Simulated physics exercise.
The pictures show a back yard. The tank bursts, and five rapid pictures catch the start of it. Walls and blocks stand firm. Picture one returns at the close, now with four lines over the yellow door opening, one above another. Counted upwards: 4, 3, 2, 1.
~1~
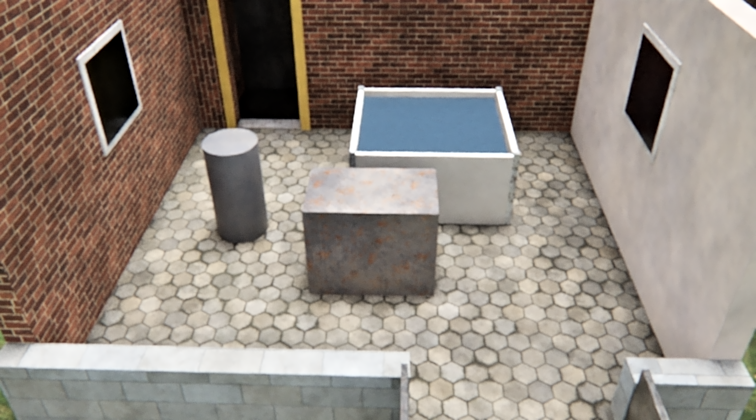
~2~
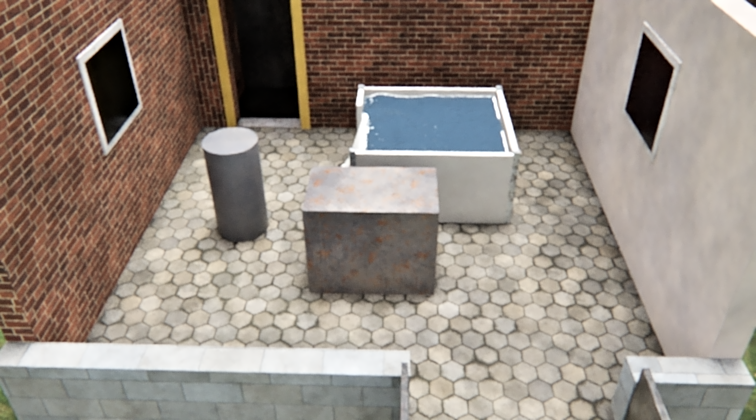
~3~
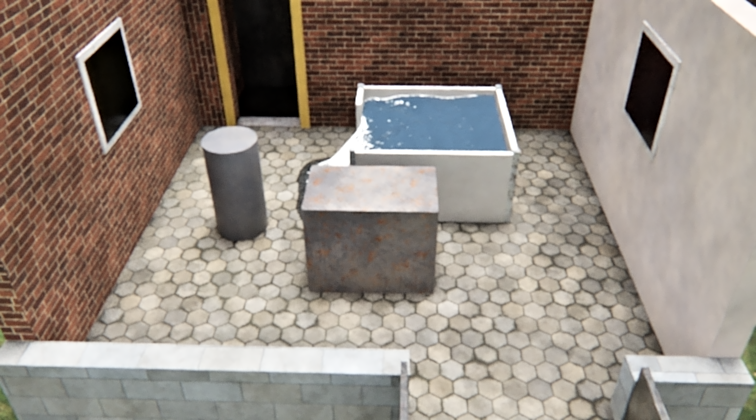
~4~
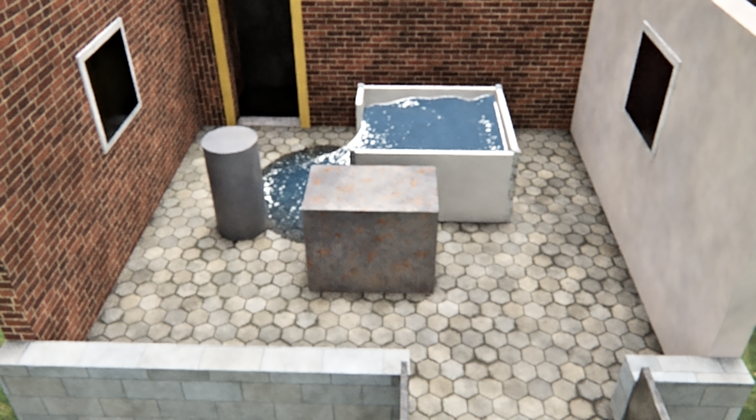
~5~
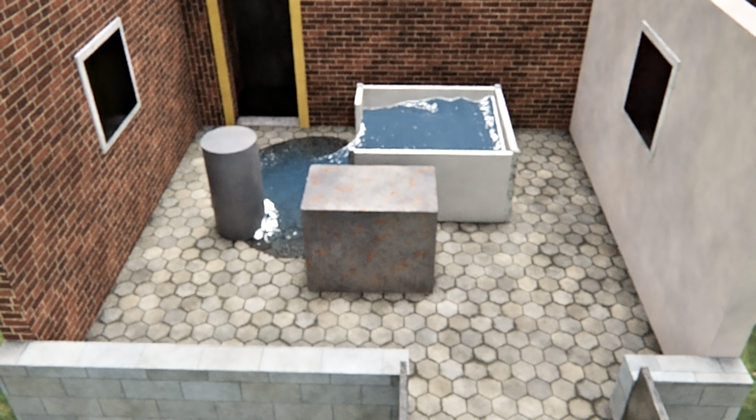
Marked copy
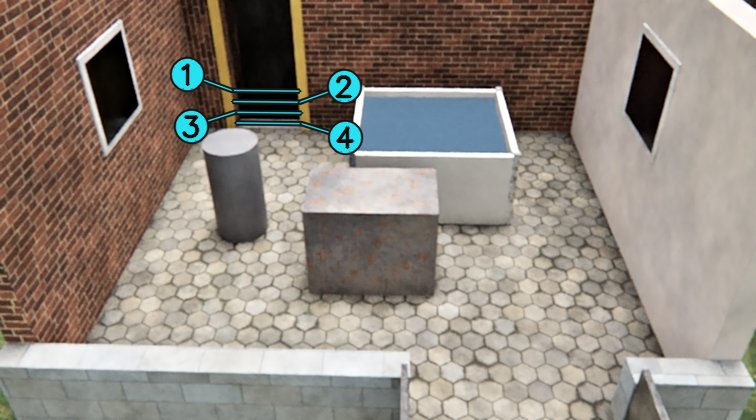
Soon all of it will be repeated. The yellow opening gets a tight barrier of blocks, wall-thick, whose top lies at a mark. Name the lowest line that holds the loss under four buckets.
I would pick line 3.
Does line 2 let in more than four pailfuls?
No, not at all.
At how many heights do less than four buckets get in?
Three of the four.
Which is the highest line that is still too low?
The answer is 4.
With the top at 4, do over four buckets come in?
Yes, that goes wrong.
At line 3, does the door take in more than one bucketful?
No, it does not.
On the marked copy, 1 at (265, 90); 2 at (266, 101); 3 at (267, 112); 4 at (269, 123); from the bottom up 4, 3, 2, 1.
If 1 is chosen, nothing gets over.
If 2 is chosen, nothing gets over.
If 3 is chosen, a splash gets over, under a bucket.
If 4 is chosen, about 10 bucketfuls get in.
